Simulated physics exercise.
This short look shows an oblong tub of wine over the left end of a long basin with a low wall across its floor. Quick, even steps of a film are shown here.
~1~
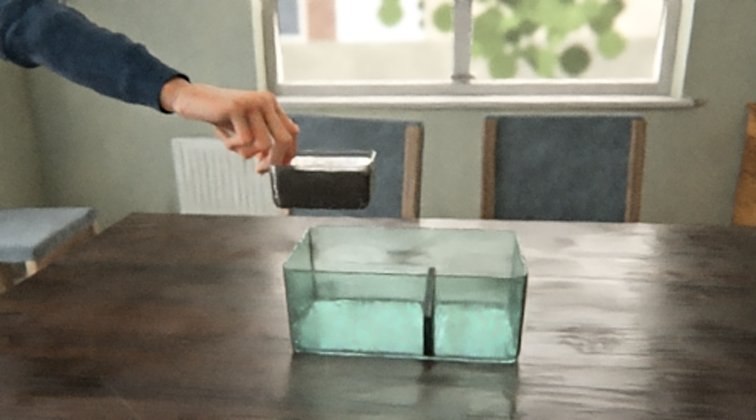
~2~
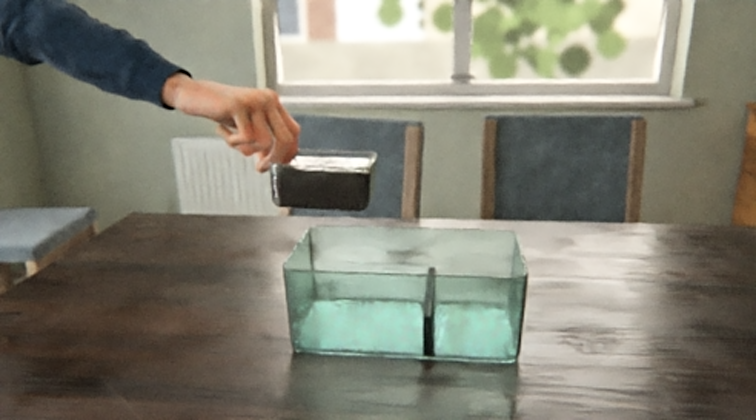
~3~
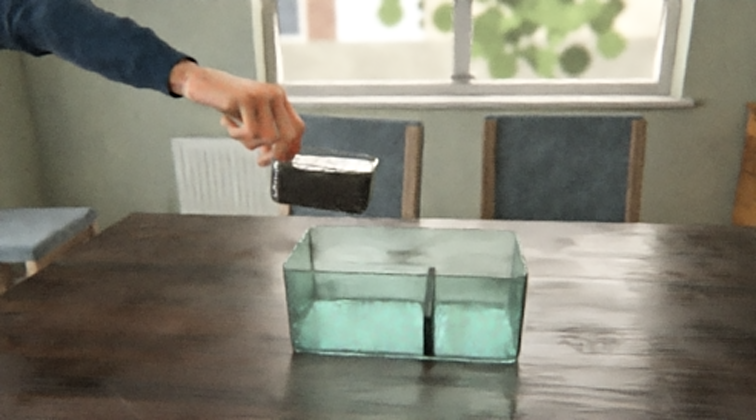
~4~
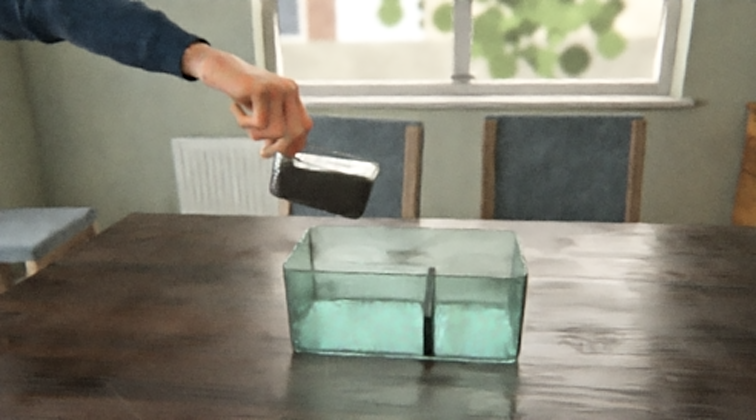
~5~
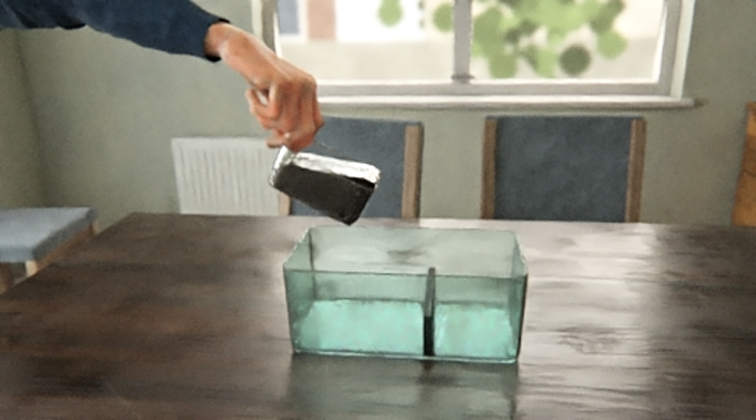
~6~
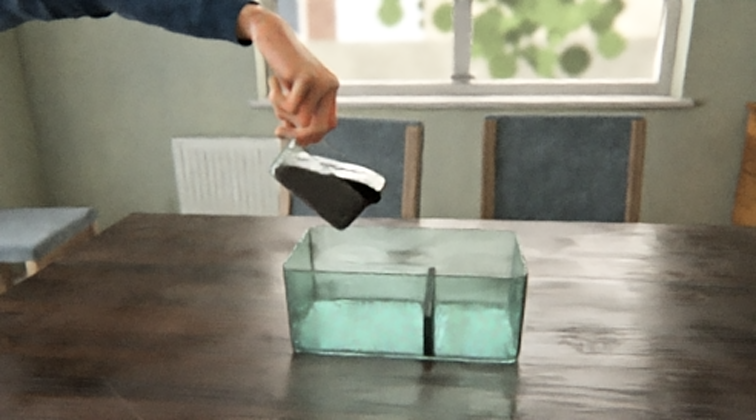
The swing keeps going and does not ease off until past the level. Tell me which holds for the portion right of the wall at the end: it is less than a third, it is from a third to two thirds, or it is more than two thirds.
It is less than a third.
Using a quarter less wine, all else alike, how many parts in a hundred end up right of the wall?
Roughly 5 in a hundred.
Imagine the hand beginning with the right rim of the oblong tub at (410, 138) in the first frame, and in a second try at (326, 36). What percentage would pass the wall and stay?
Estimate, in order: 65 and 5 per cent.
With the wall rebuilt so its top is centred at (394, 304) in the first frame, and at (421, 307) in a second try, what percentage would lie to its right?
I'd expect near 65 percent the first time and near 20 percent the next.
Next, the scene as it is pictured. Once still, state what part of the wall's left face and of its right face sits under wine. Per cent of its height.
On the left it is 30 per cent, on the right 0.
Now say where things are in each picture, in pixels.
In the first frame, tilt 0°; pouring edge (372, 160); surface from (280, 164) to (371, 165); the long basin's rim runs from (296, 247) to (522, 254); the wall's top is at (430, 291).
In the second frame, tilt 2°; pouring edge (373, 162); surface from (280, 164) to (371, 166).
In the third frame, tilt 7°; pouring edge (374, 167); surface from (281, 162) to (373, 167).
In the fourth frame, tilt 16°; pouring edge (376, 174); surface from (282, 160) to (375, 170).
In the fifth frame, tilt 27°; pouring edge (376, 184); surface from (283, 159) to (375, 176); 3 per cent is over the edge.
In the sixth frame, tilt 41°; pouring edge (373, 196); surface from (282, 158) to (364, 178); 10 per cent is over the edge.
A moment on, the tilt is 113° and 9 per cent is still to pour, 81 is left of the wall and 0 right of it.
Next, the tilt is 116° and 1 per cent is still to pour, 91 is left of the wall and 2 right of it.
Then the tilt is 116° and 0 per cent is still to pour, 93 is left of the wall and 4 right of it.
Later the tilt is 116° and 0 per cent is still to pour, 93 is left of the wall and 5 right of it.
At rest 93 per cent lies left of the wall, 5 right of it and 2 outside.
